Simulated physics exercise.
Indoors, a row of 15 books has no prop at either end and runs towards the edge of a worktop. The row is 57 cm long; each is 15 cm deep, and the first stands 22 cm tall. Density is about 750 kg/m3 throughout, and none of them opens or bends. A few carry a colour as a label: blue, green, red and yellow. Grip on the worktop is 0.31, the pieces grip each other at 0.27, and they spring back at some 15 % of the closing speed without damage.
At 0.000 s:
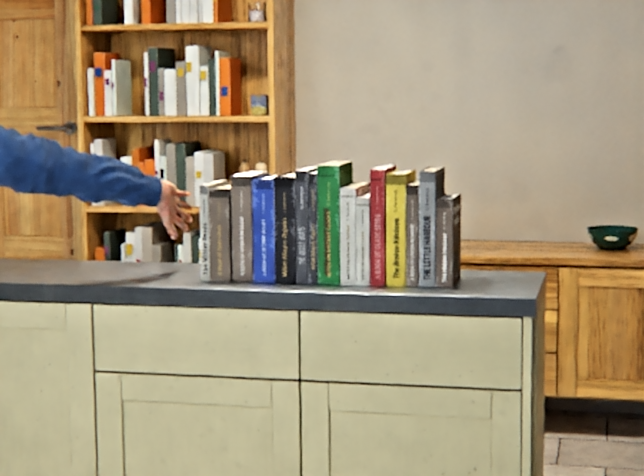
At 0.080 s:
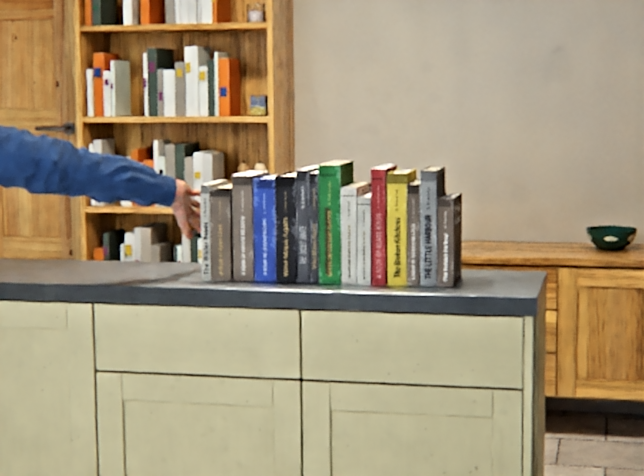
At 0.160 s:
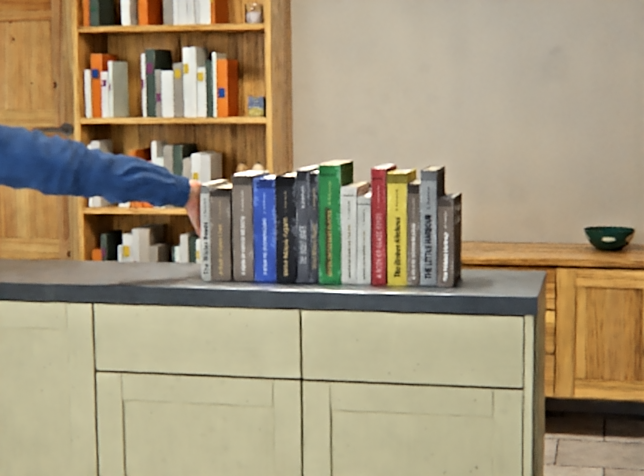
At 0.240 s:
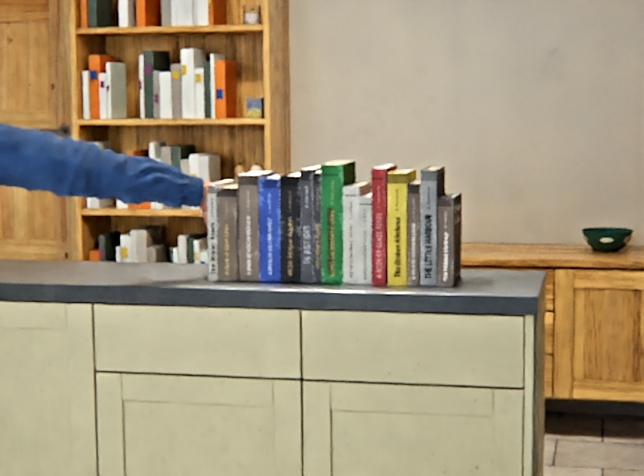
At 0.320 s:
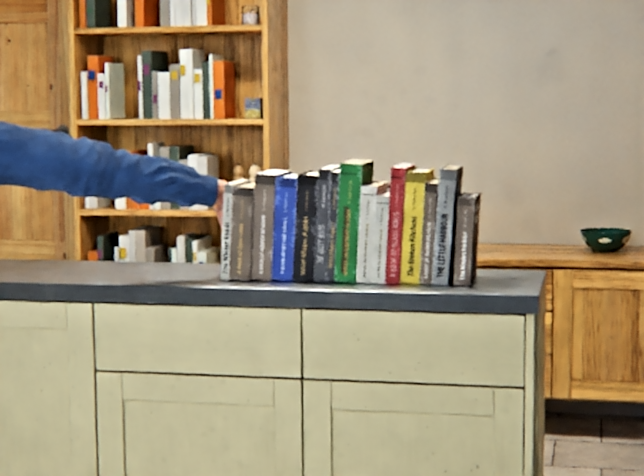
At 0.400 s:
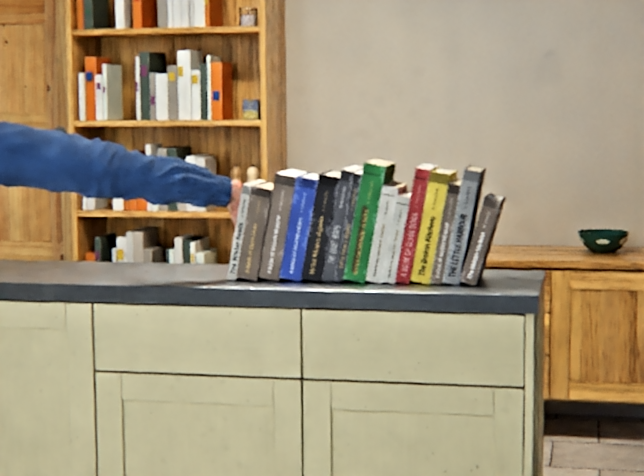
To begin with, a hand in a blue sleeve reaches from the left towards a row of upright books on a grey worktop. It meets the nearest book and pushes, and the row slides a little to the right. As the hand keeps pushing, the books lean rightwards, the far-right one most steeply.
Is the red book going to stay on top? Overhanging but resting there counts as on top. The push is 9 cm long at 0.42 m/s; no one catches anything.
In the end the red book stays up there.
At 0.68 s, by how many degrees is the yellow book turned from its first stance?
Some 50°.
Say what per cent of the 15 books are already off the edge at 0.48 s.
By then 0 per cent.
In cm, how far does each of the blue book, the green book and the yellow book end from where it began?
Blue 10, green 20, yellow 30.
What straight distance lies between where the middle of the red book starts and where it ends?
About 20 cm.
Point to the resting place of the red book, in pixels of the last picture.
Near (472, 239).
After 0.48 s, none of the 15 books off the edge, 15 disturbed; red book leaning 22°; yellow book leaning 22°.
After 0.68 s, none of the 15 books off the edge, 15 disturbed; red book leaning 39°; yellow book leaning 48°.
After 0.98 s, 2 of the 15 books off the edge; red book leaning 49°; yellow book on its side.
At rest (1.3 s), 2 of the 15 books off the edge; red book leaning 50°; yellow book on its side; green book leaning 43°. As the last picture would show them, middles, red book near (472, 239), yellow book near (527, 260).
